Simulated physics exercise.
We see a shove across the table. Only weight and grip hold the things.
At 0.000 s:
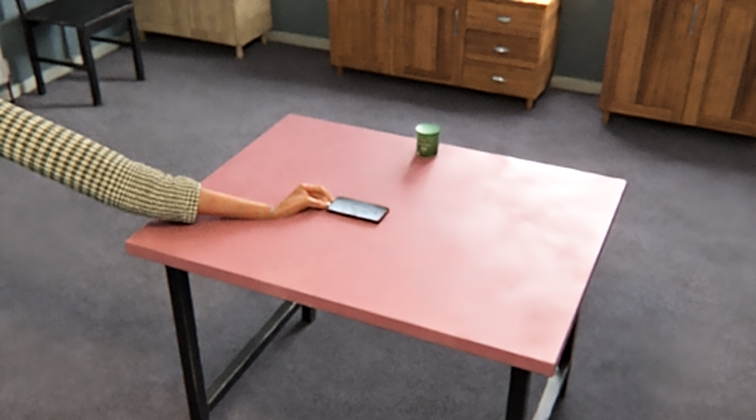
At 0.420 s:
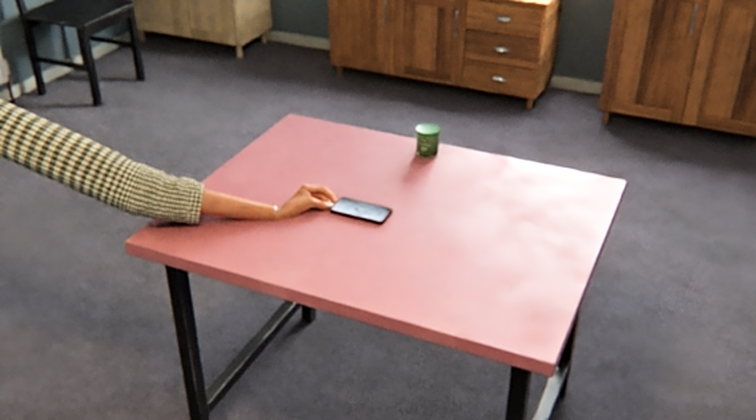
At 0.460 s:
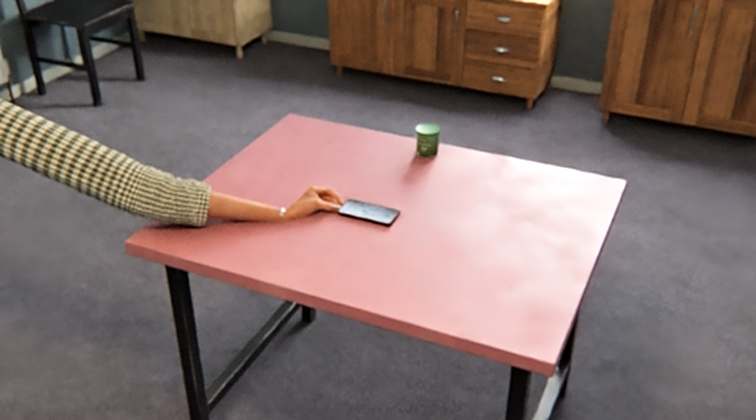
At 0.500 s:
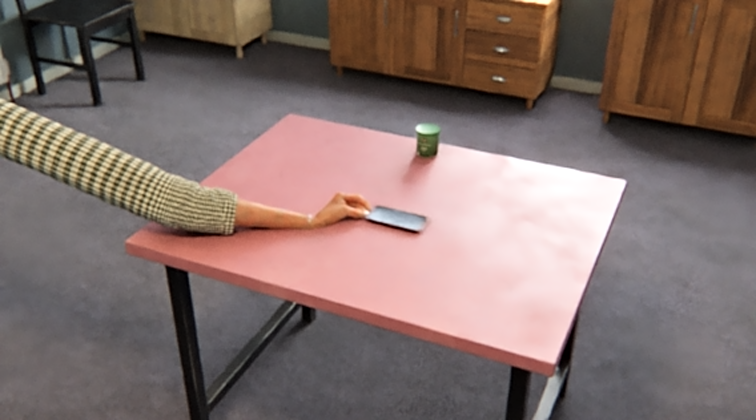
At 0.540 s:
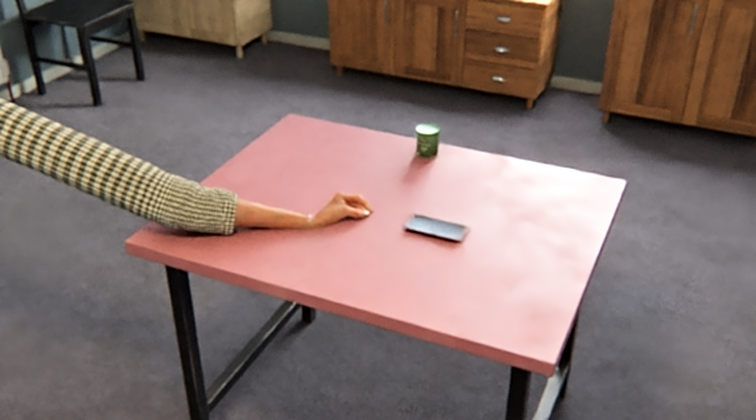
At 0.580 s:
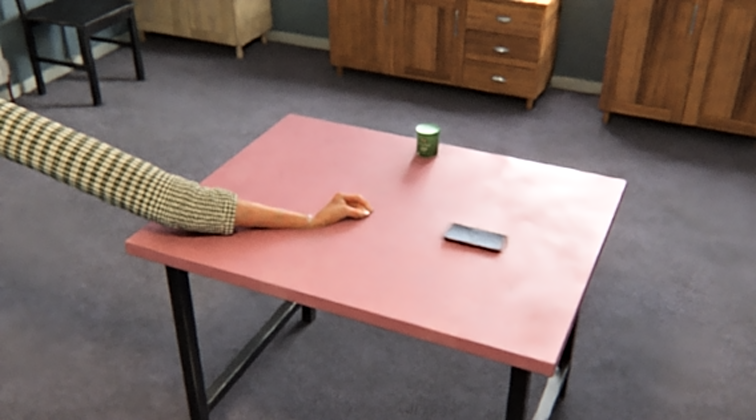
In a grey-floored room with wooden cabinets and a dark chair along the back, a still camera looks down at an angle on a pink table with black legs. A green cup sits near the table's far edge, and an arm in a checked sleeve reaches from the left to a dark phone. The hand pushes the phone slightly rightward, then stays put while the phone slides on, right and a little nearer.
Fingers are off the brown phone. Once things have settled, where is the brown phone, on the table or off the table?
The brown phone drops to the floor.
After 0.78 s, brown phone now off the table.
After 0.98 s, things are still on the move.
In the end (1.3 s), off the table, brown phone.
